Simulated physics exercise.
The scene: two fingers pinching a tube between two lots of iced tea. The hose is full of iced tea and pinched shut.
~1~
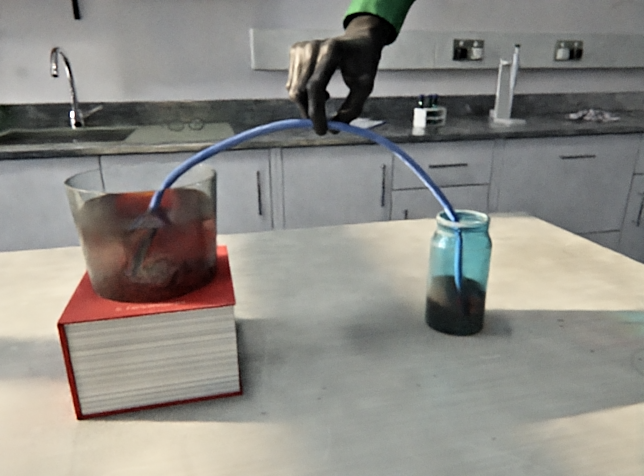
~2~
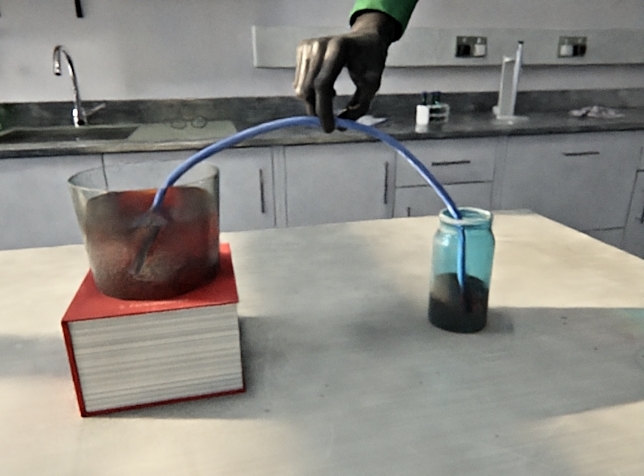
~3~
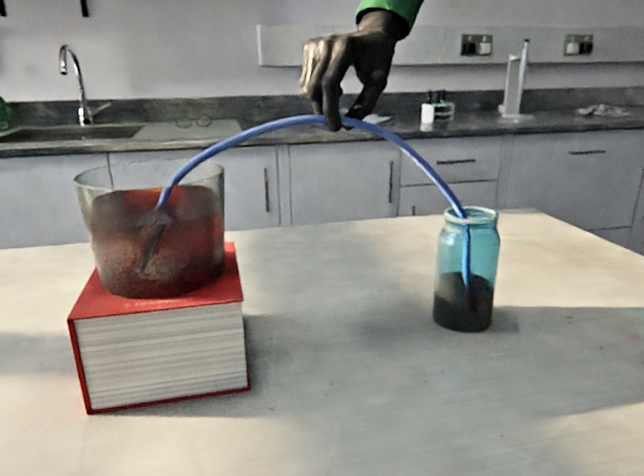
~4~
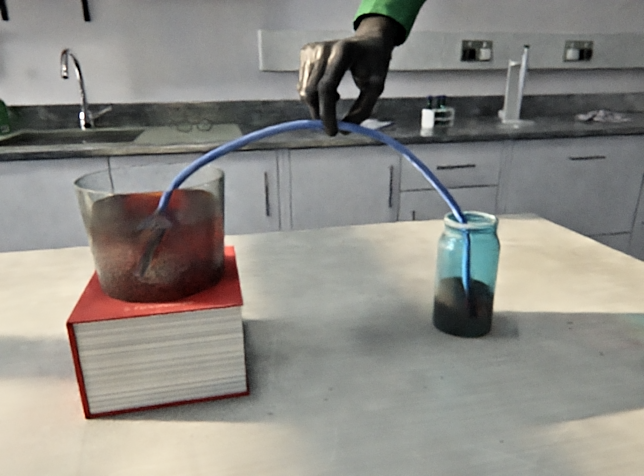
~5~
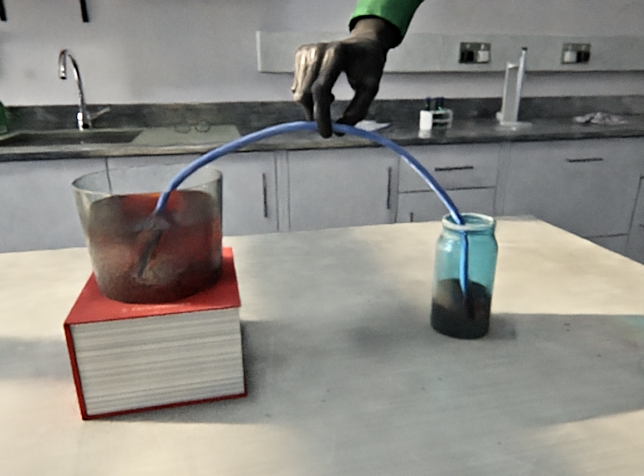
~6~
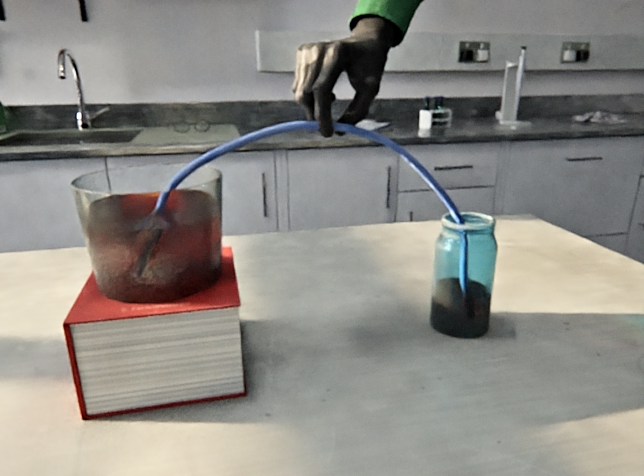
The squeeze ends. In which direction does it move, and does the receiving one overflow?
The iced tea goes rightwards; the receiving one overflows.
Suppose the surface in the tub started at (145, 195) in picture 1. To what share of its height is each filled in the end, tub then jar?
Near 35 and 100 in a hundred.
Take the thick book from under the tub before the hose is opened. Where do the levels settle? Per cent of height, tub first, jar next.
Near 60 and 45 in a hundred.
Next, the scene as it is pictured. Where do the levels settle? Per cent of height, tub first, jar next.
Near 35 and 100 in a hundred.
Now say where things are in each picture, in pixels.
The first frame shows nothing flows; tub (150, 227) about two thirds full, up on the thick book; jar (458, 269) about a third full, on the top itself.
The second frame shows fingers on the hose; tub about two thirds full, surface at (151, 208); jar about a third full, surface at (460, 284).
The third frame shows still shut; tub (158, 223) about two thirds full; jar (466, 265) about a third full.
In the fourth frame, the hose is pinched; tub about two thirds full, surface at (156, 211); jar about a third full, surface at (464, 288).
The fifth frame shows nothing flows; tub (156, 228) about two thirds full, up on the thick book; jar (464, 272) about a third full, on the top itself.
The sixth frame shows fingers on the hose; tub about two thirds full, surface at (154, 211); jar about a third full, surface at (462, 288).
Next, the tub is about half full; the jar is about two thirds full.
After that, the tub is about half full; the jar is full to the brim; the lower one has run over.
Finally, the tub is about a third full; the jar is full to the brim; the lower one has run over; the two surfaces are level.
